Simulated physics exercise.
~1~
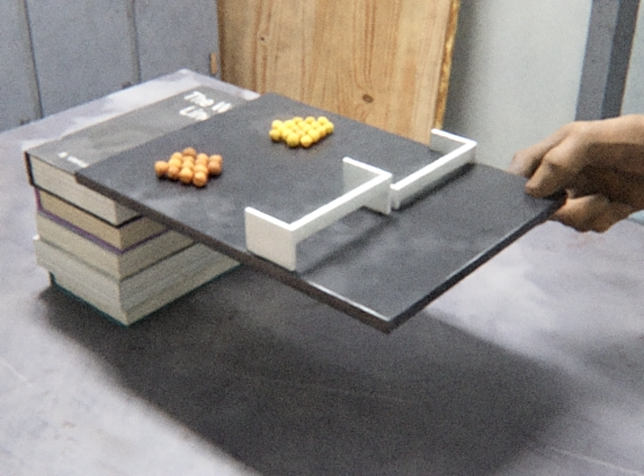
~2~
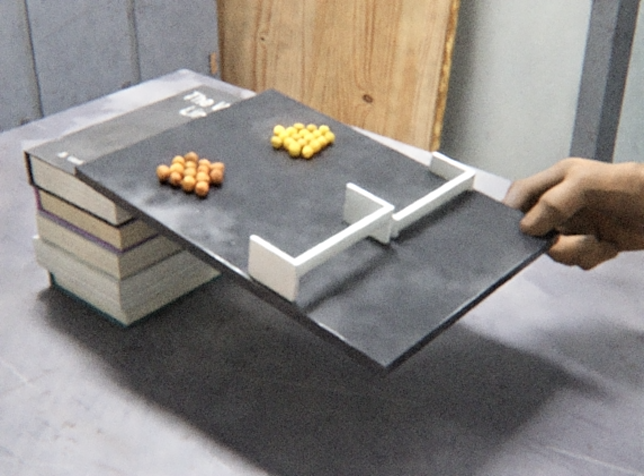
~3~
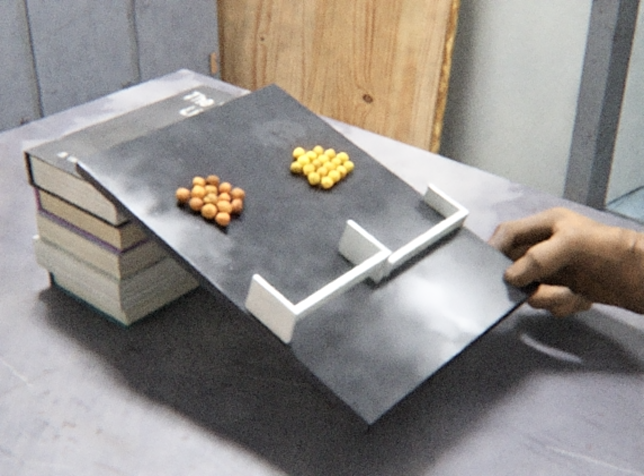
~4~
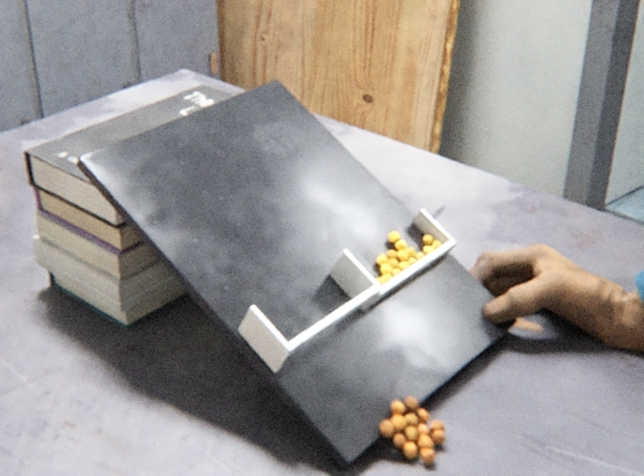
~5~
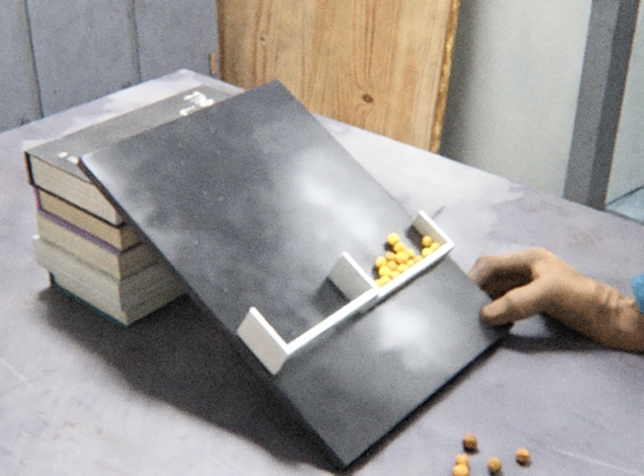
At first, a hand at the right holds up one end of a dark board whose other end lies on a pile of books, with clusters of small orange and yellow balls above white gates. The hand lowers its end, and the board tilts more steeply while both clusters stay bunched together. As it sinks further, the balls start to slide down toward the gates. The orange ones pass beneath the nearer bar and reach the board's lower edge, while the yellow ones pile up against the farther bar. Finally, the board rests as a ramp, the yellow balls still held and a few orange ones scattered on the table at the lower right.
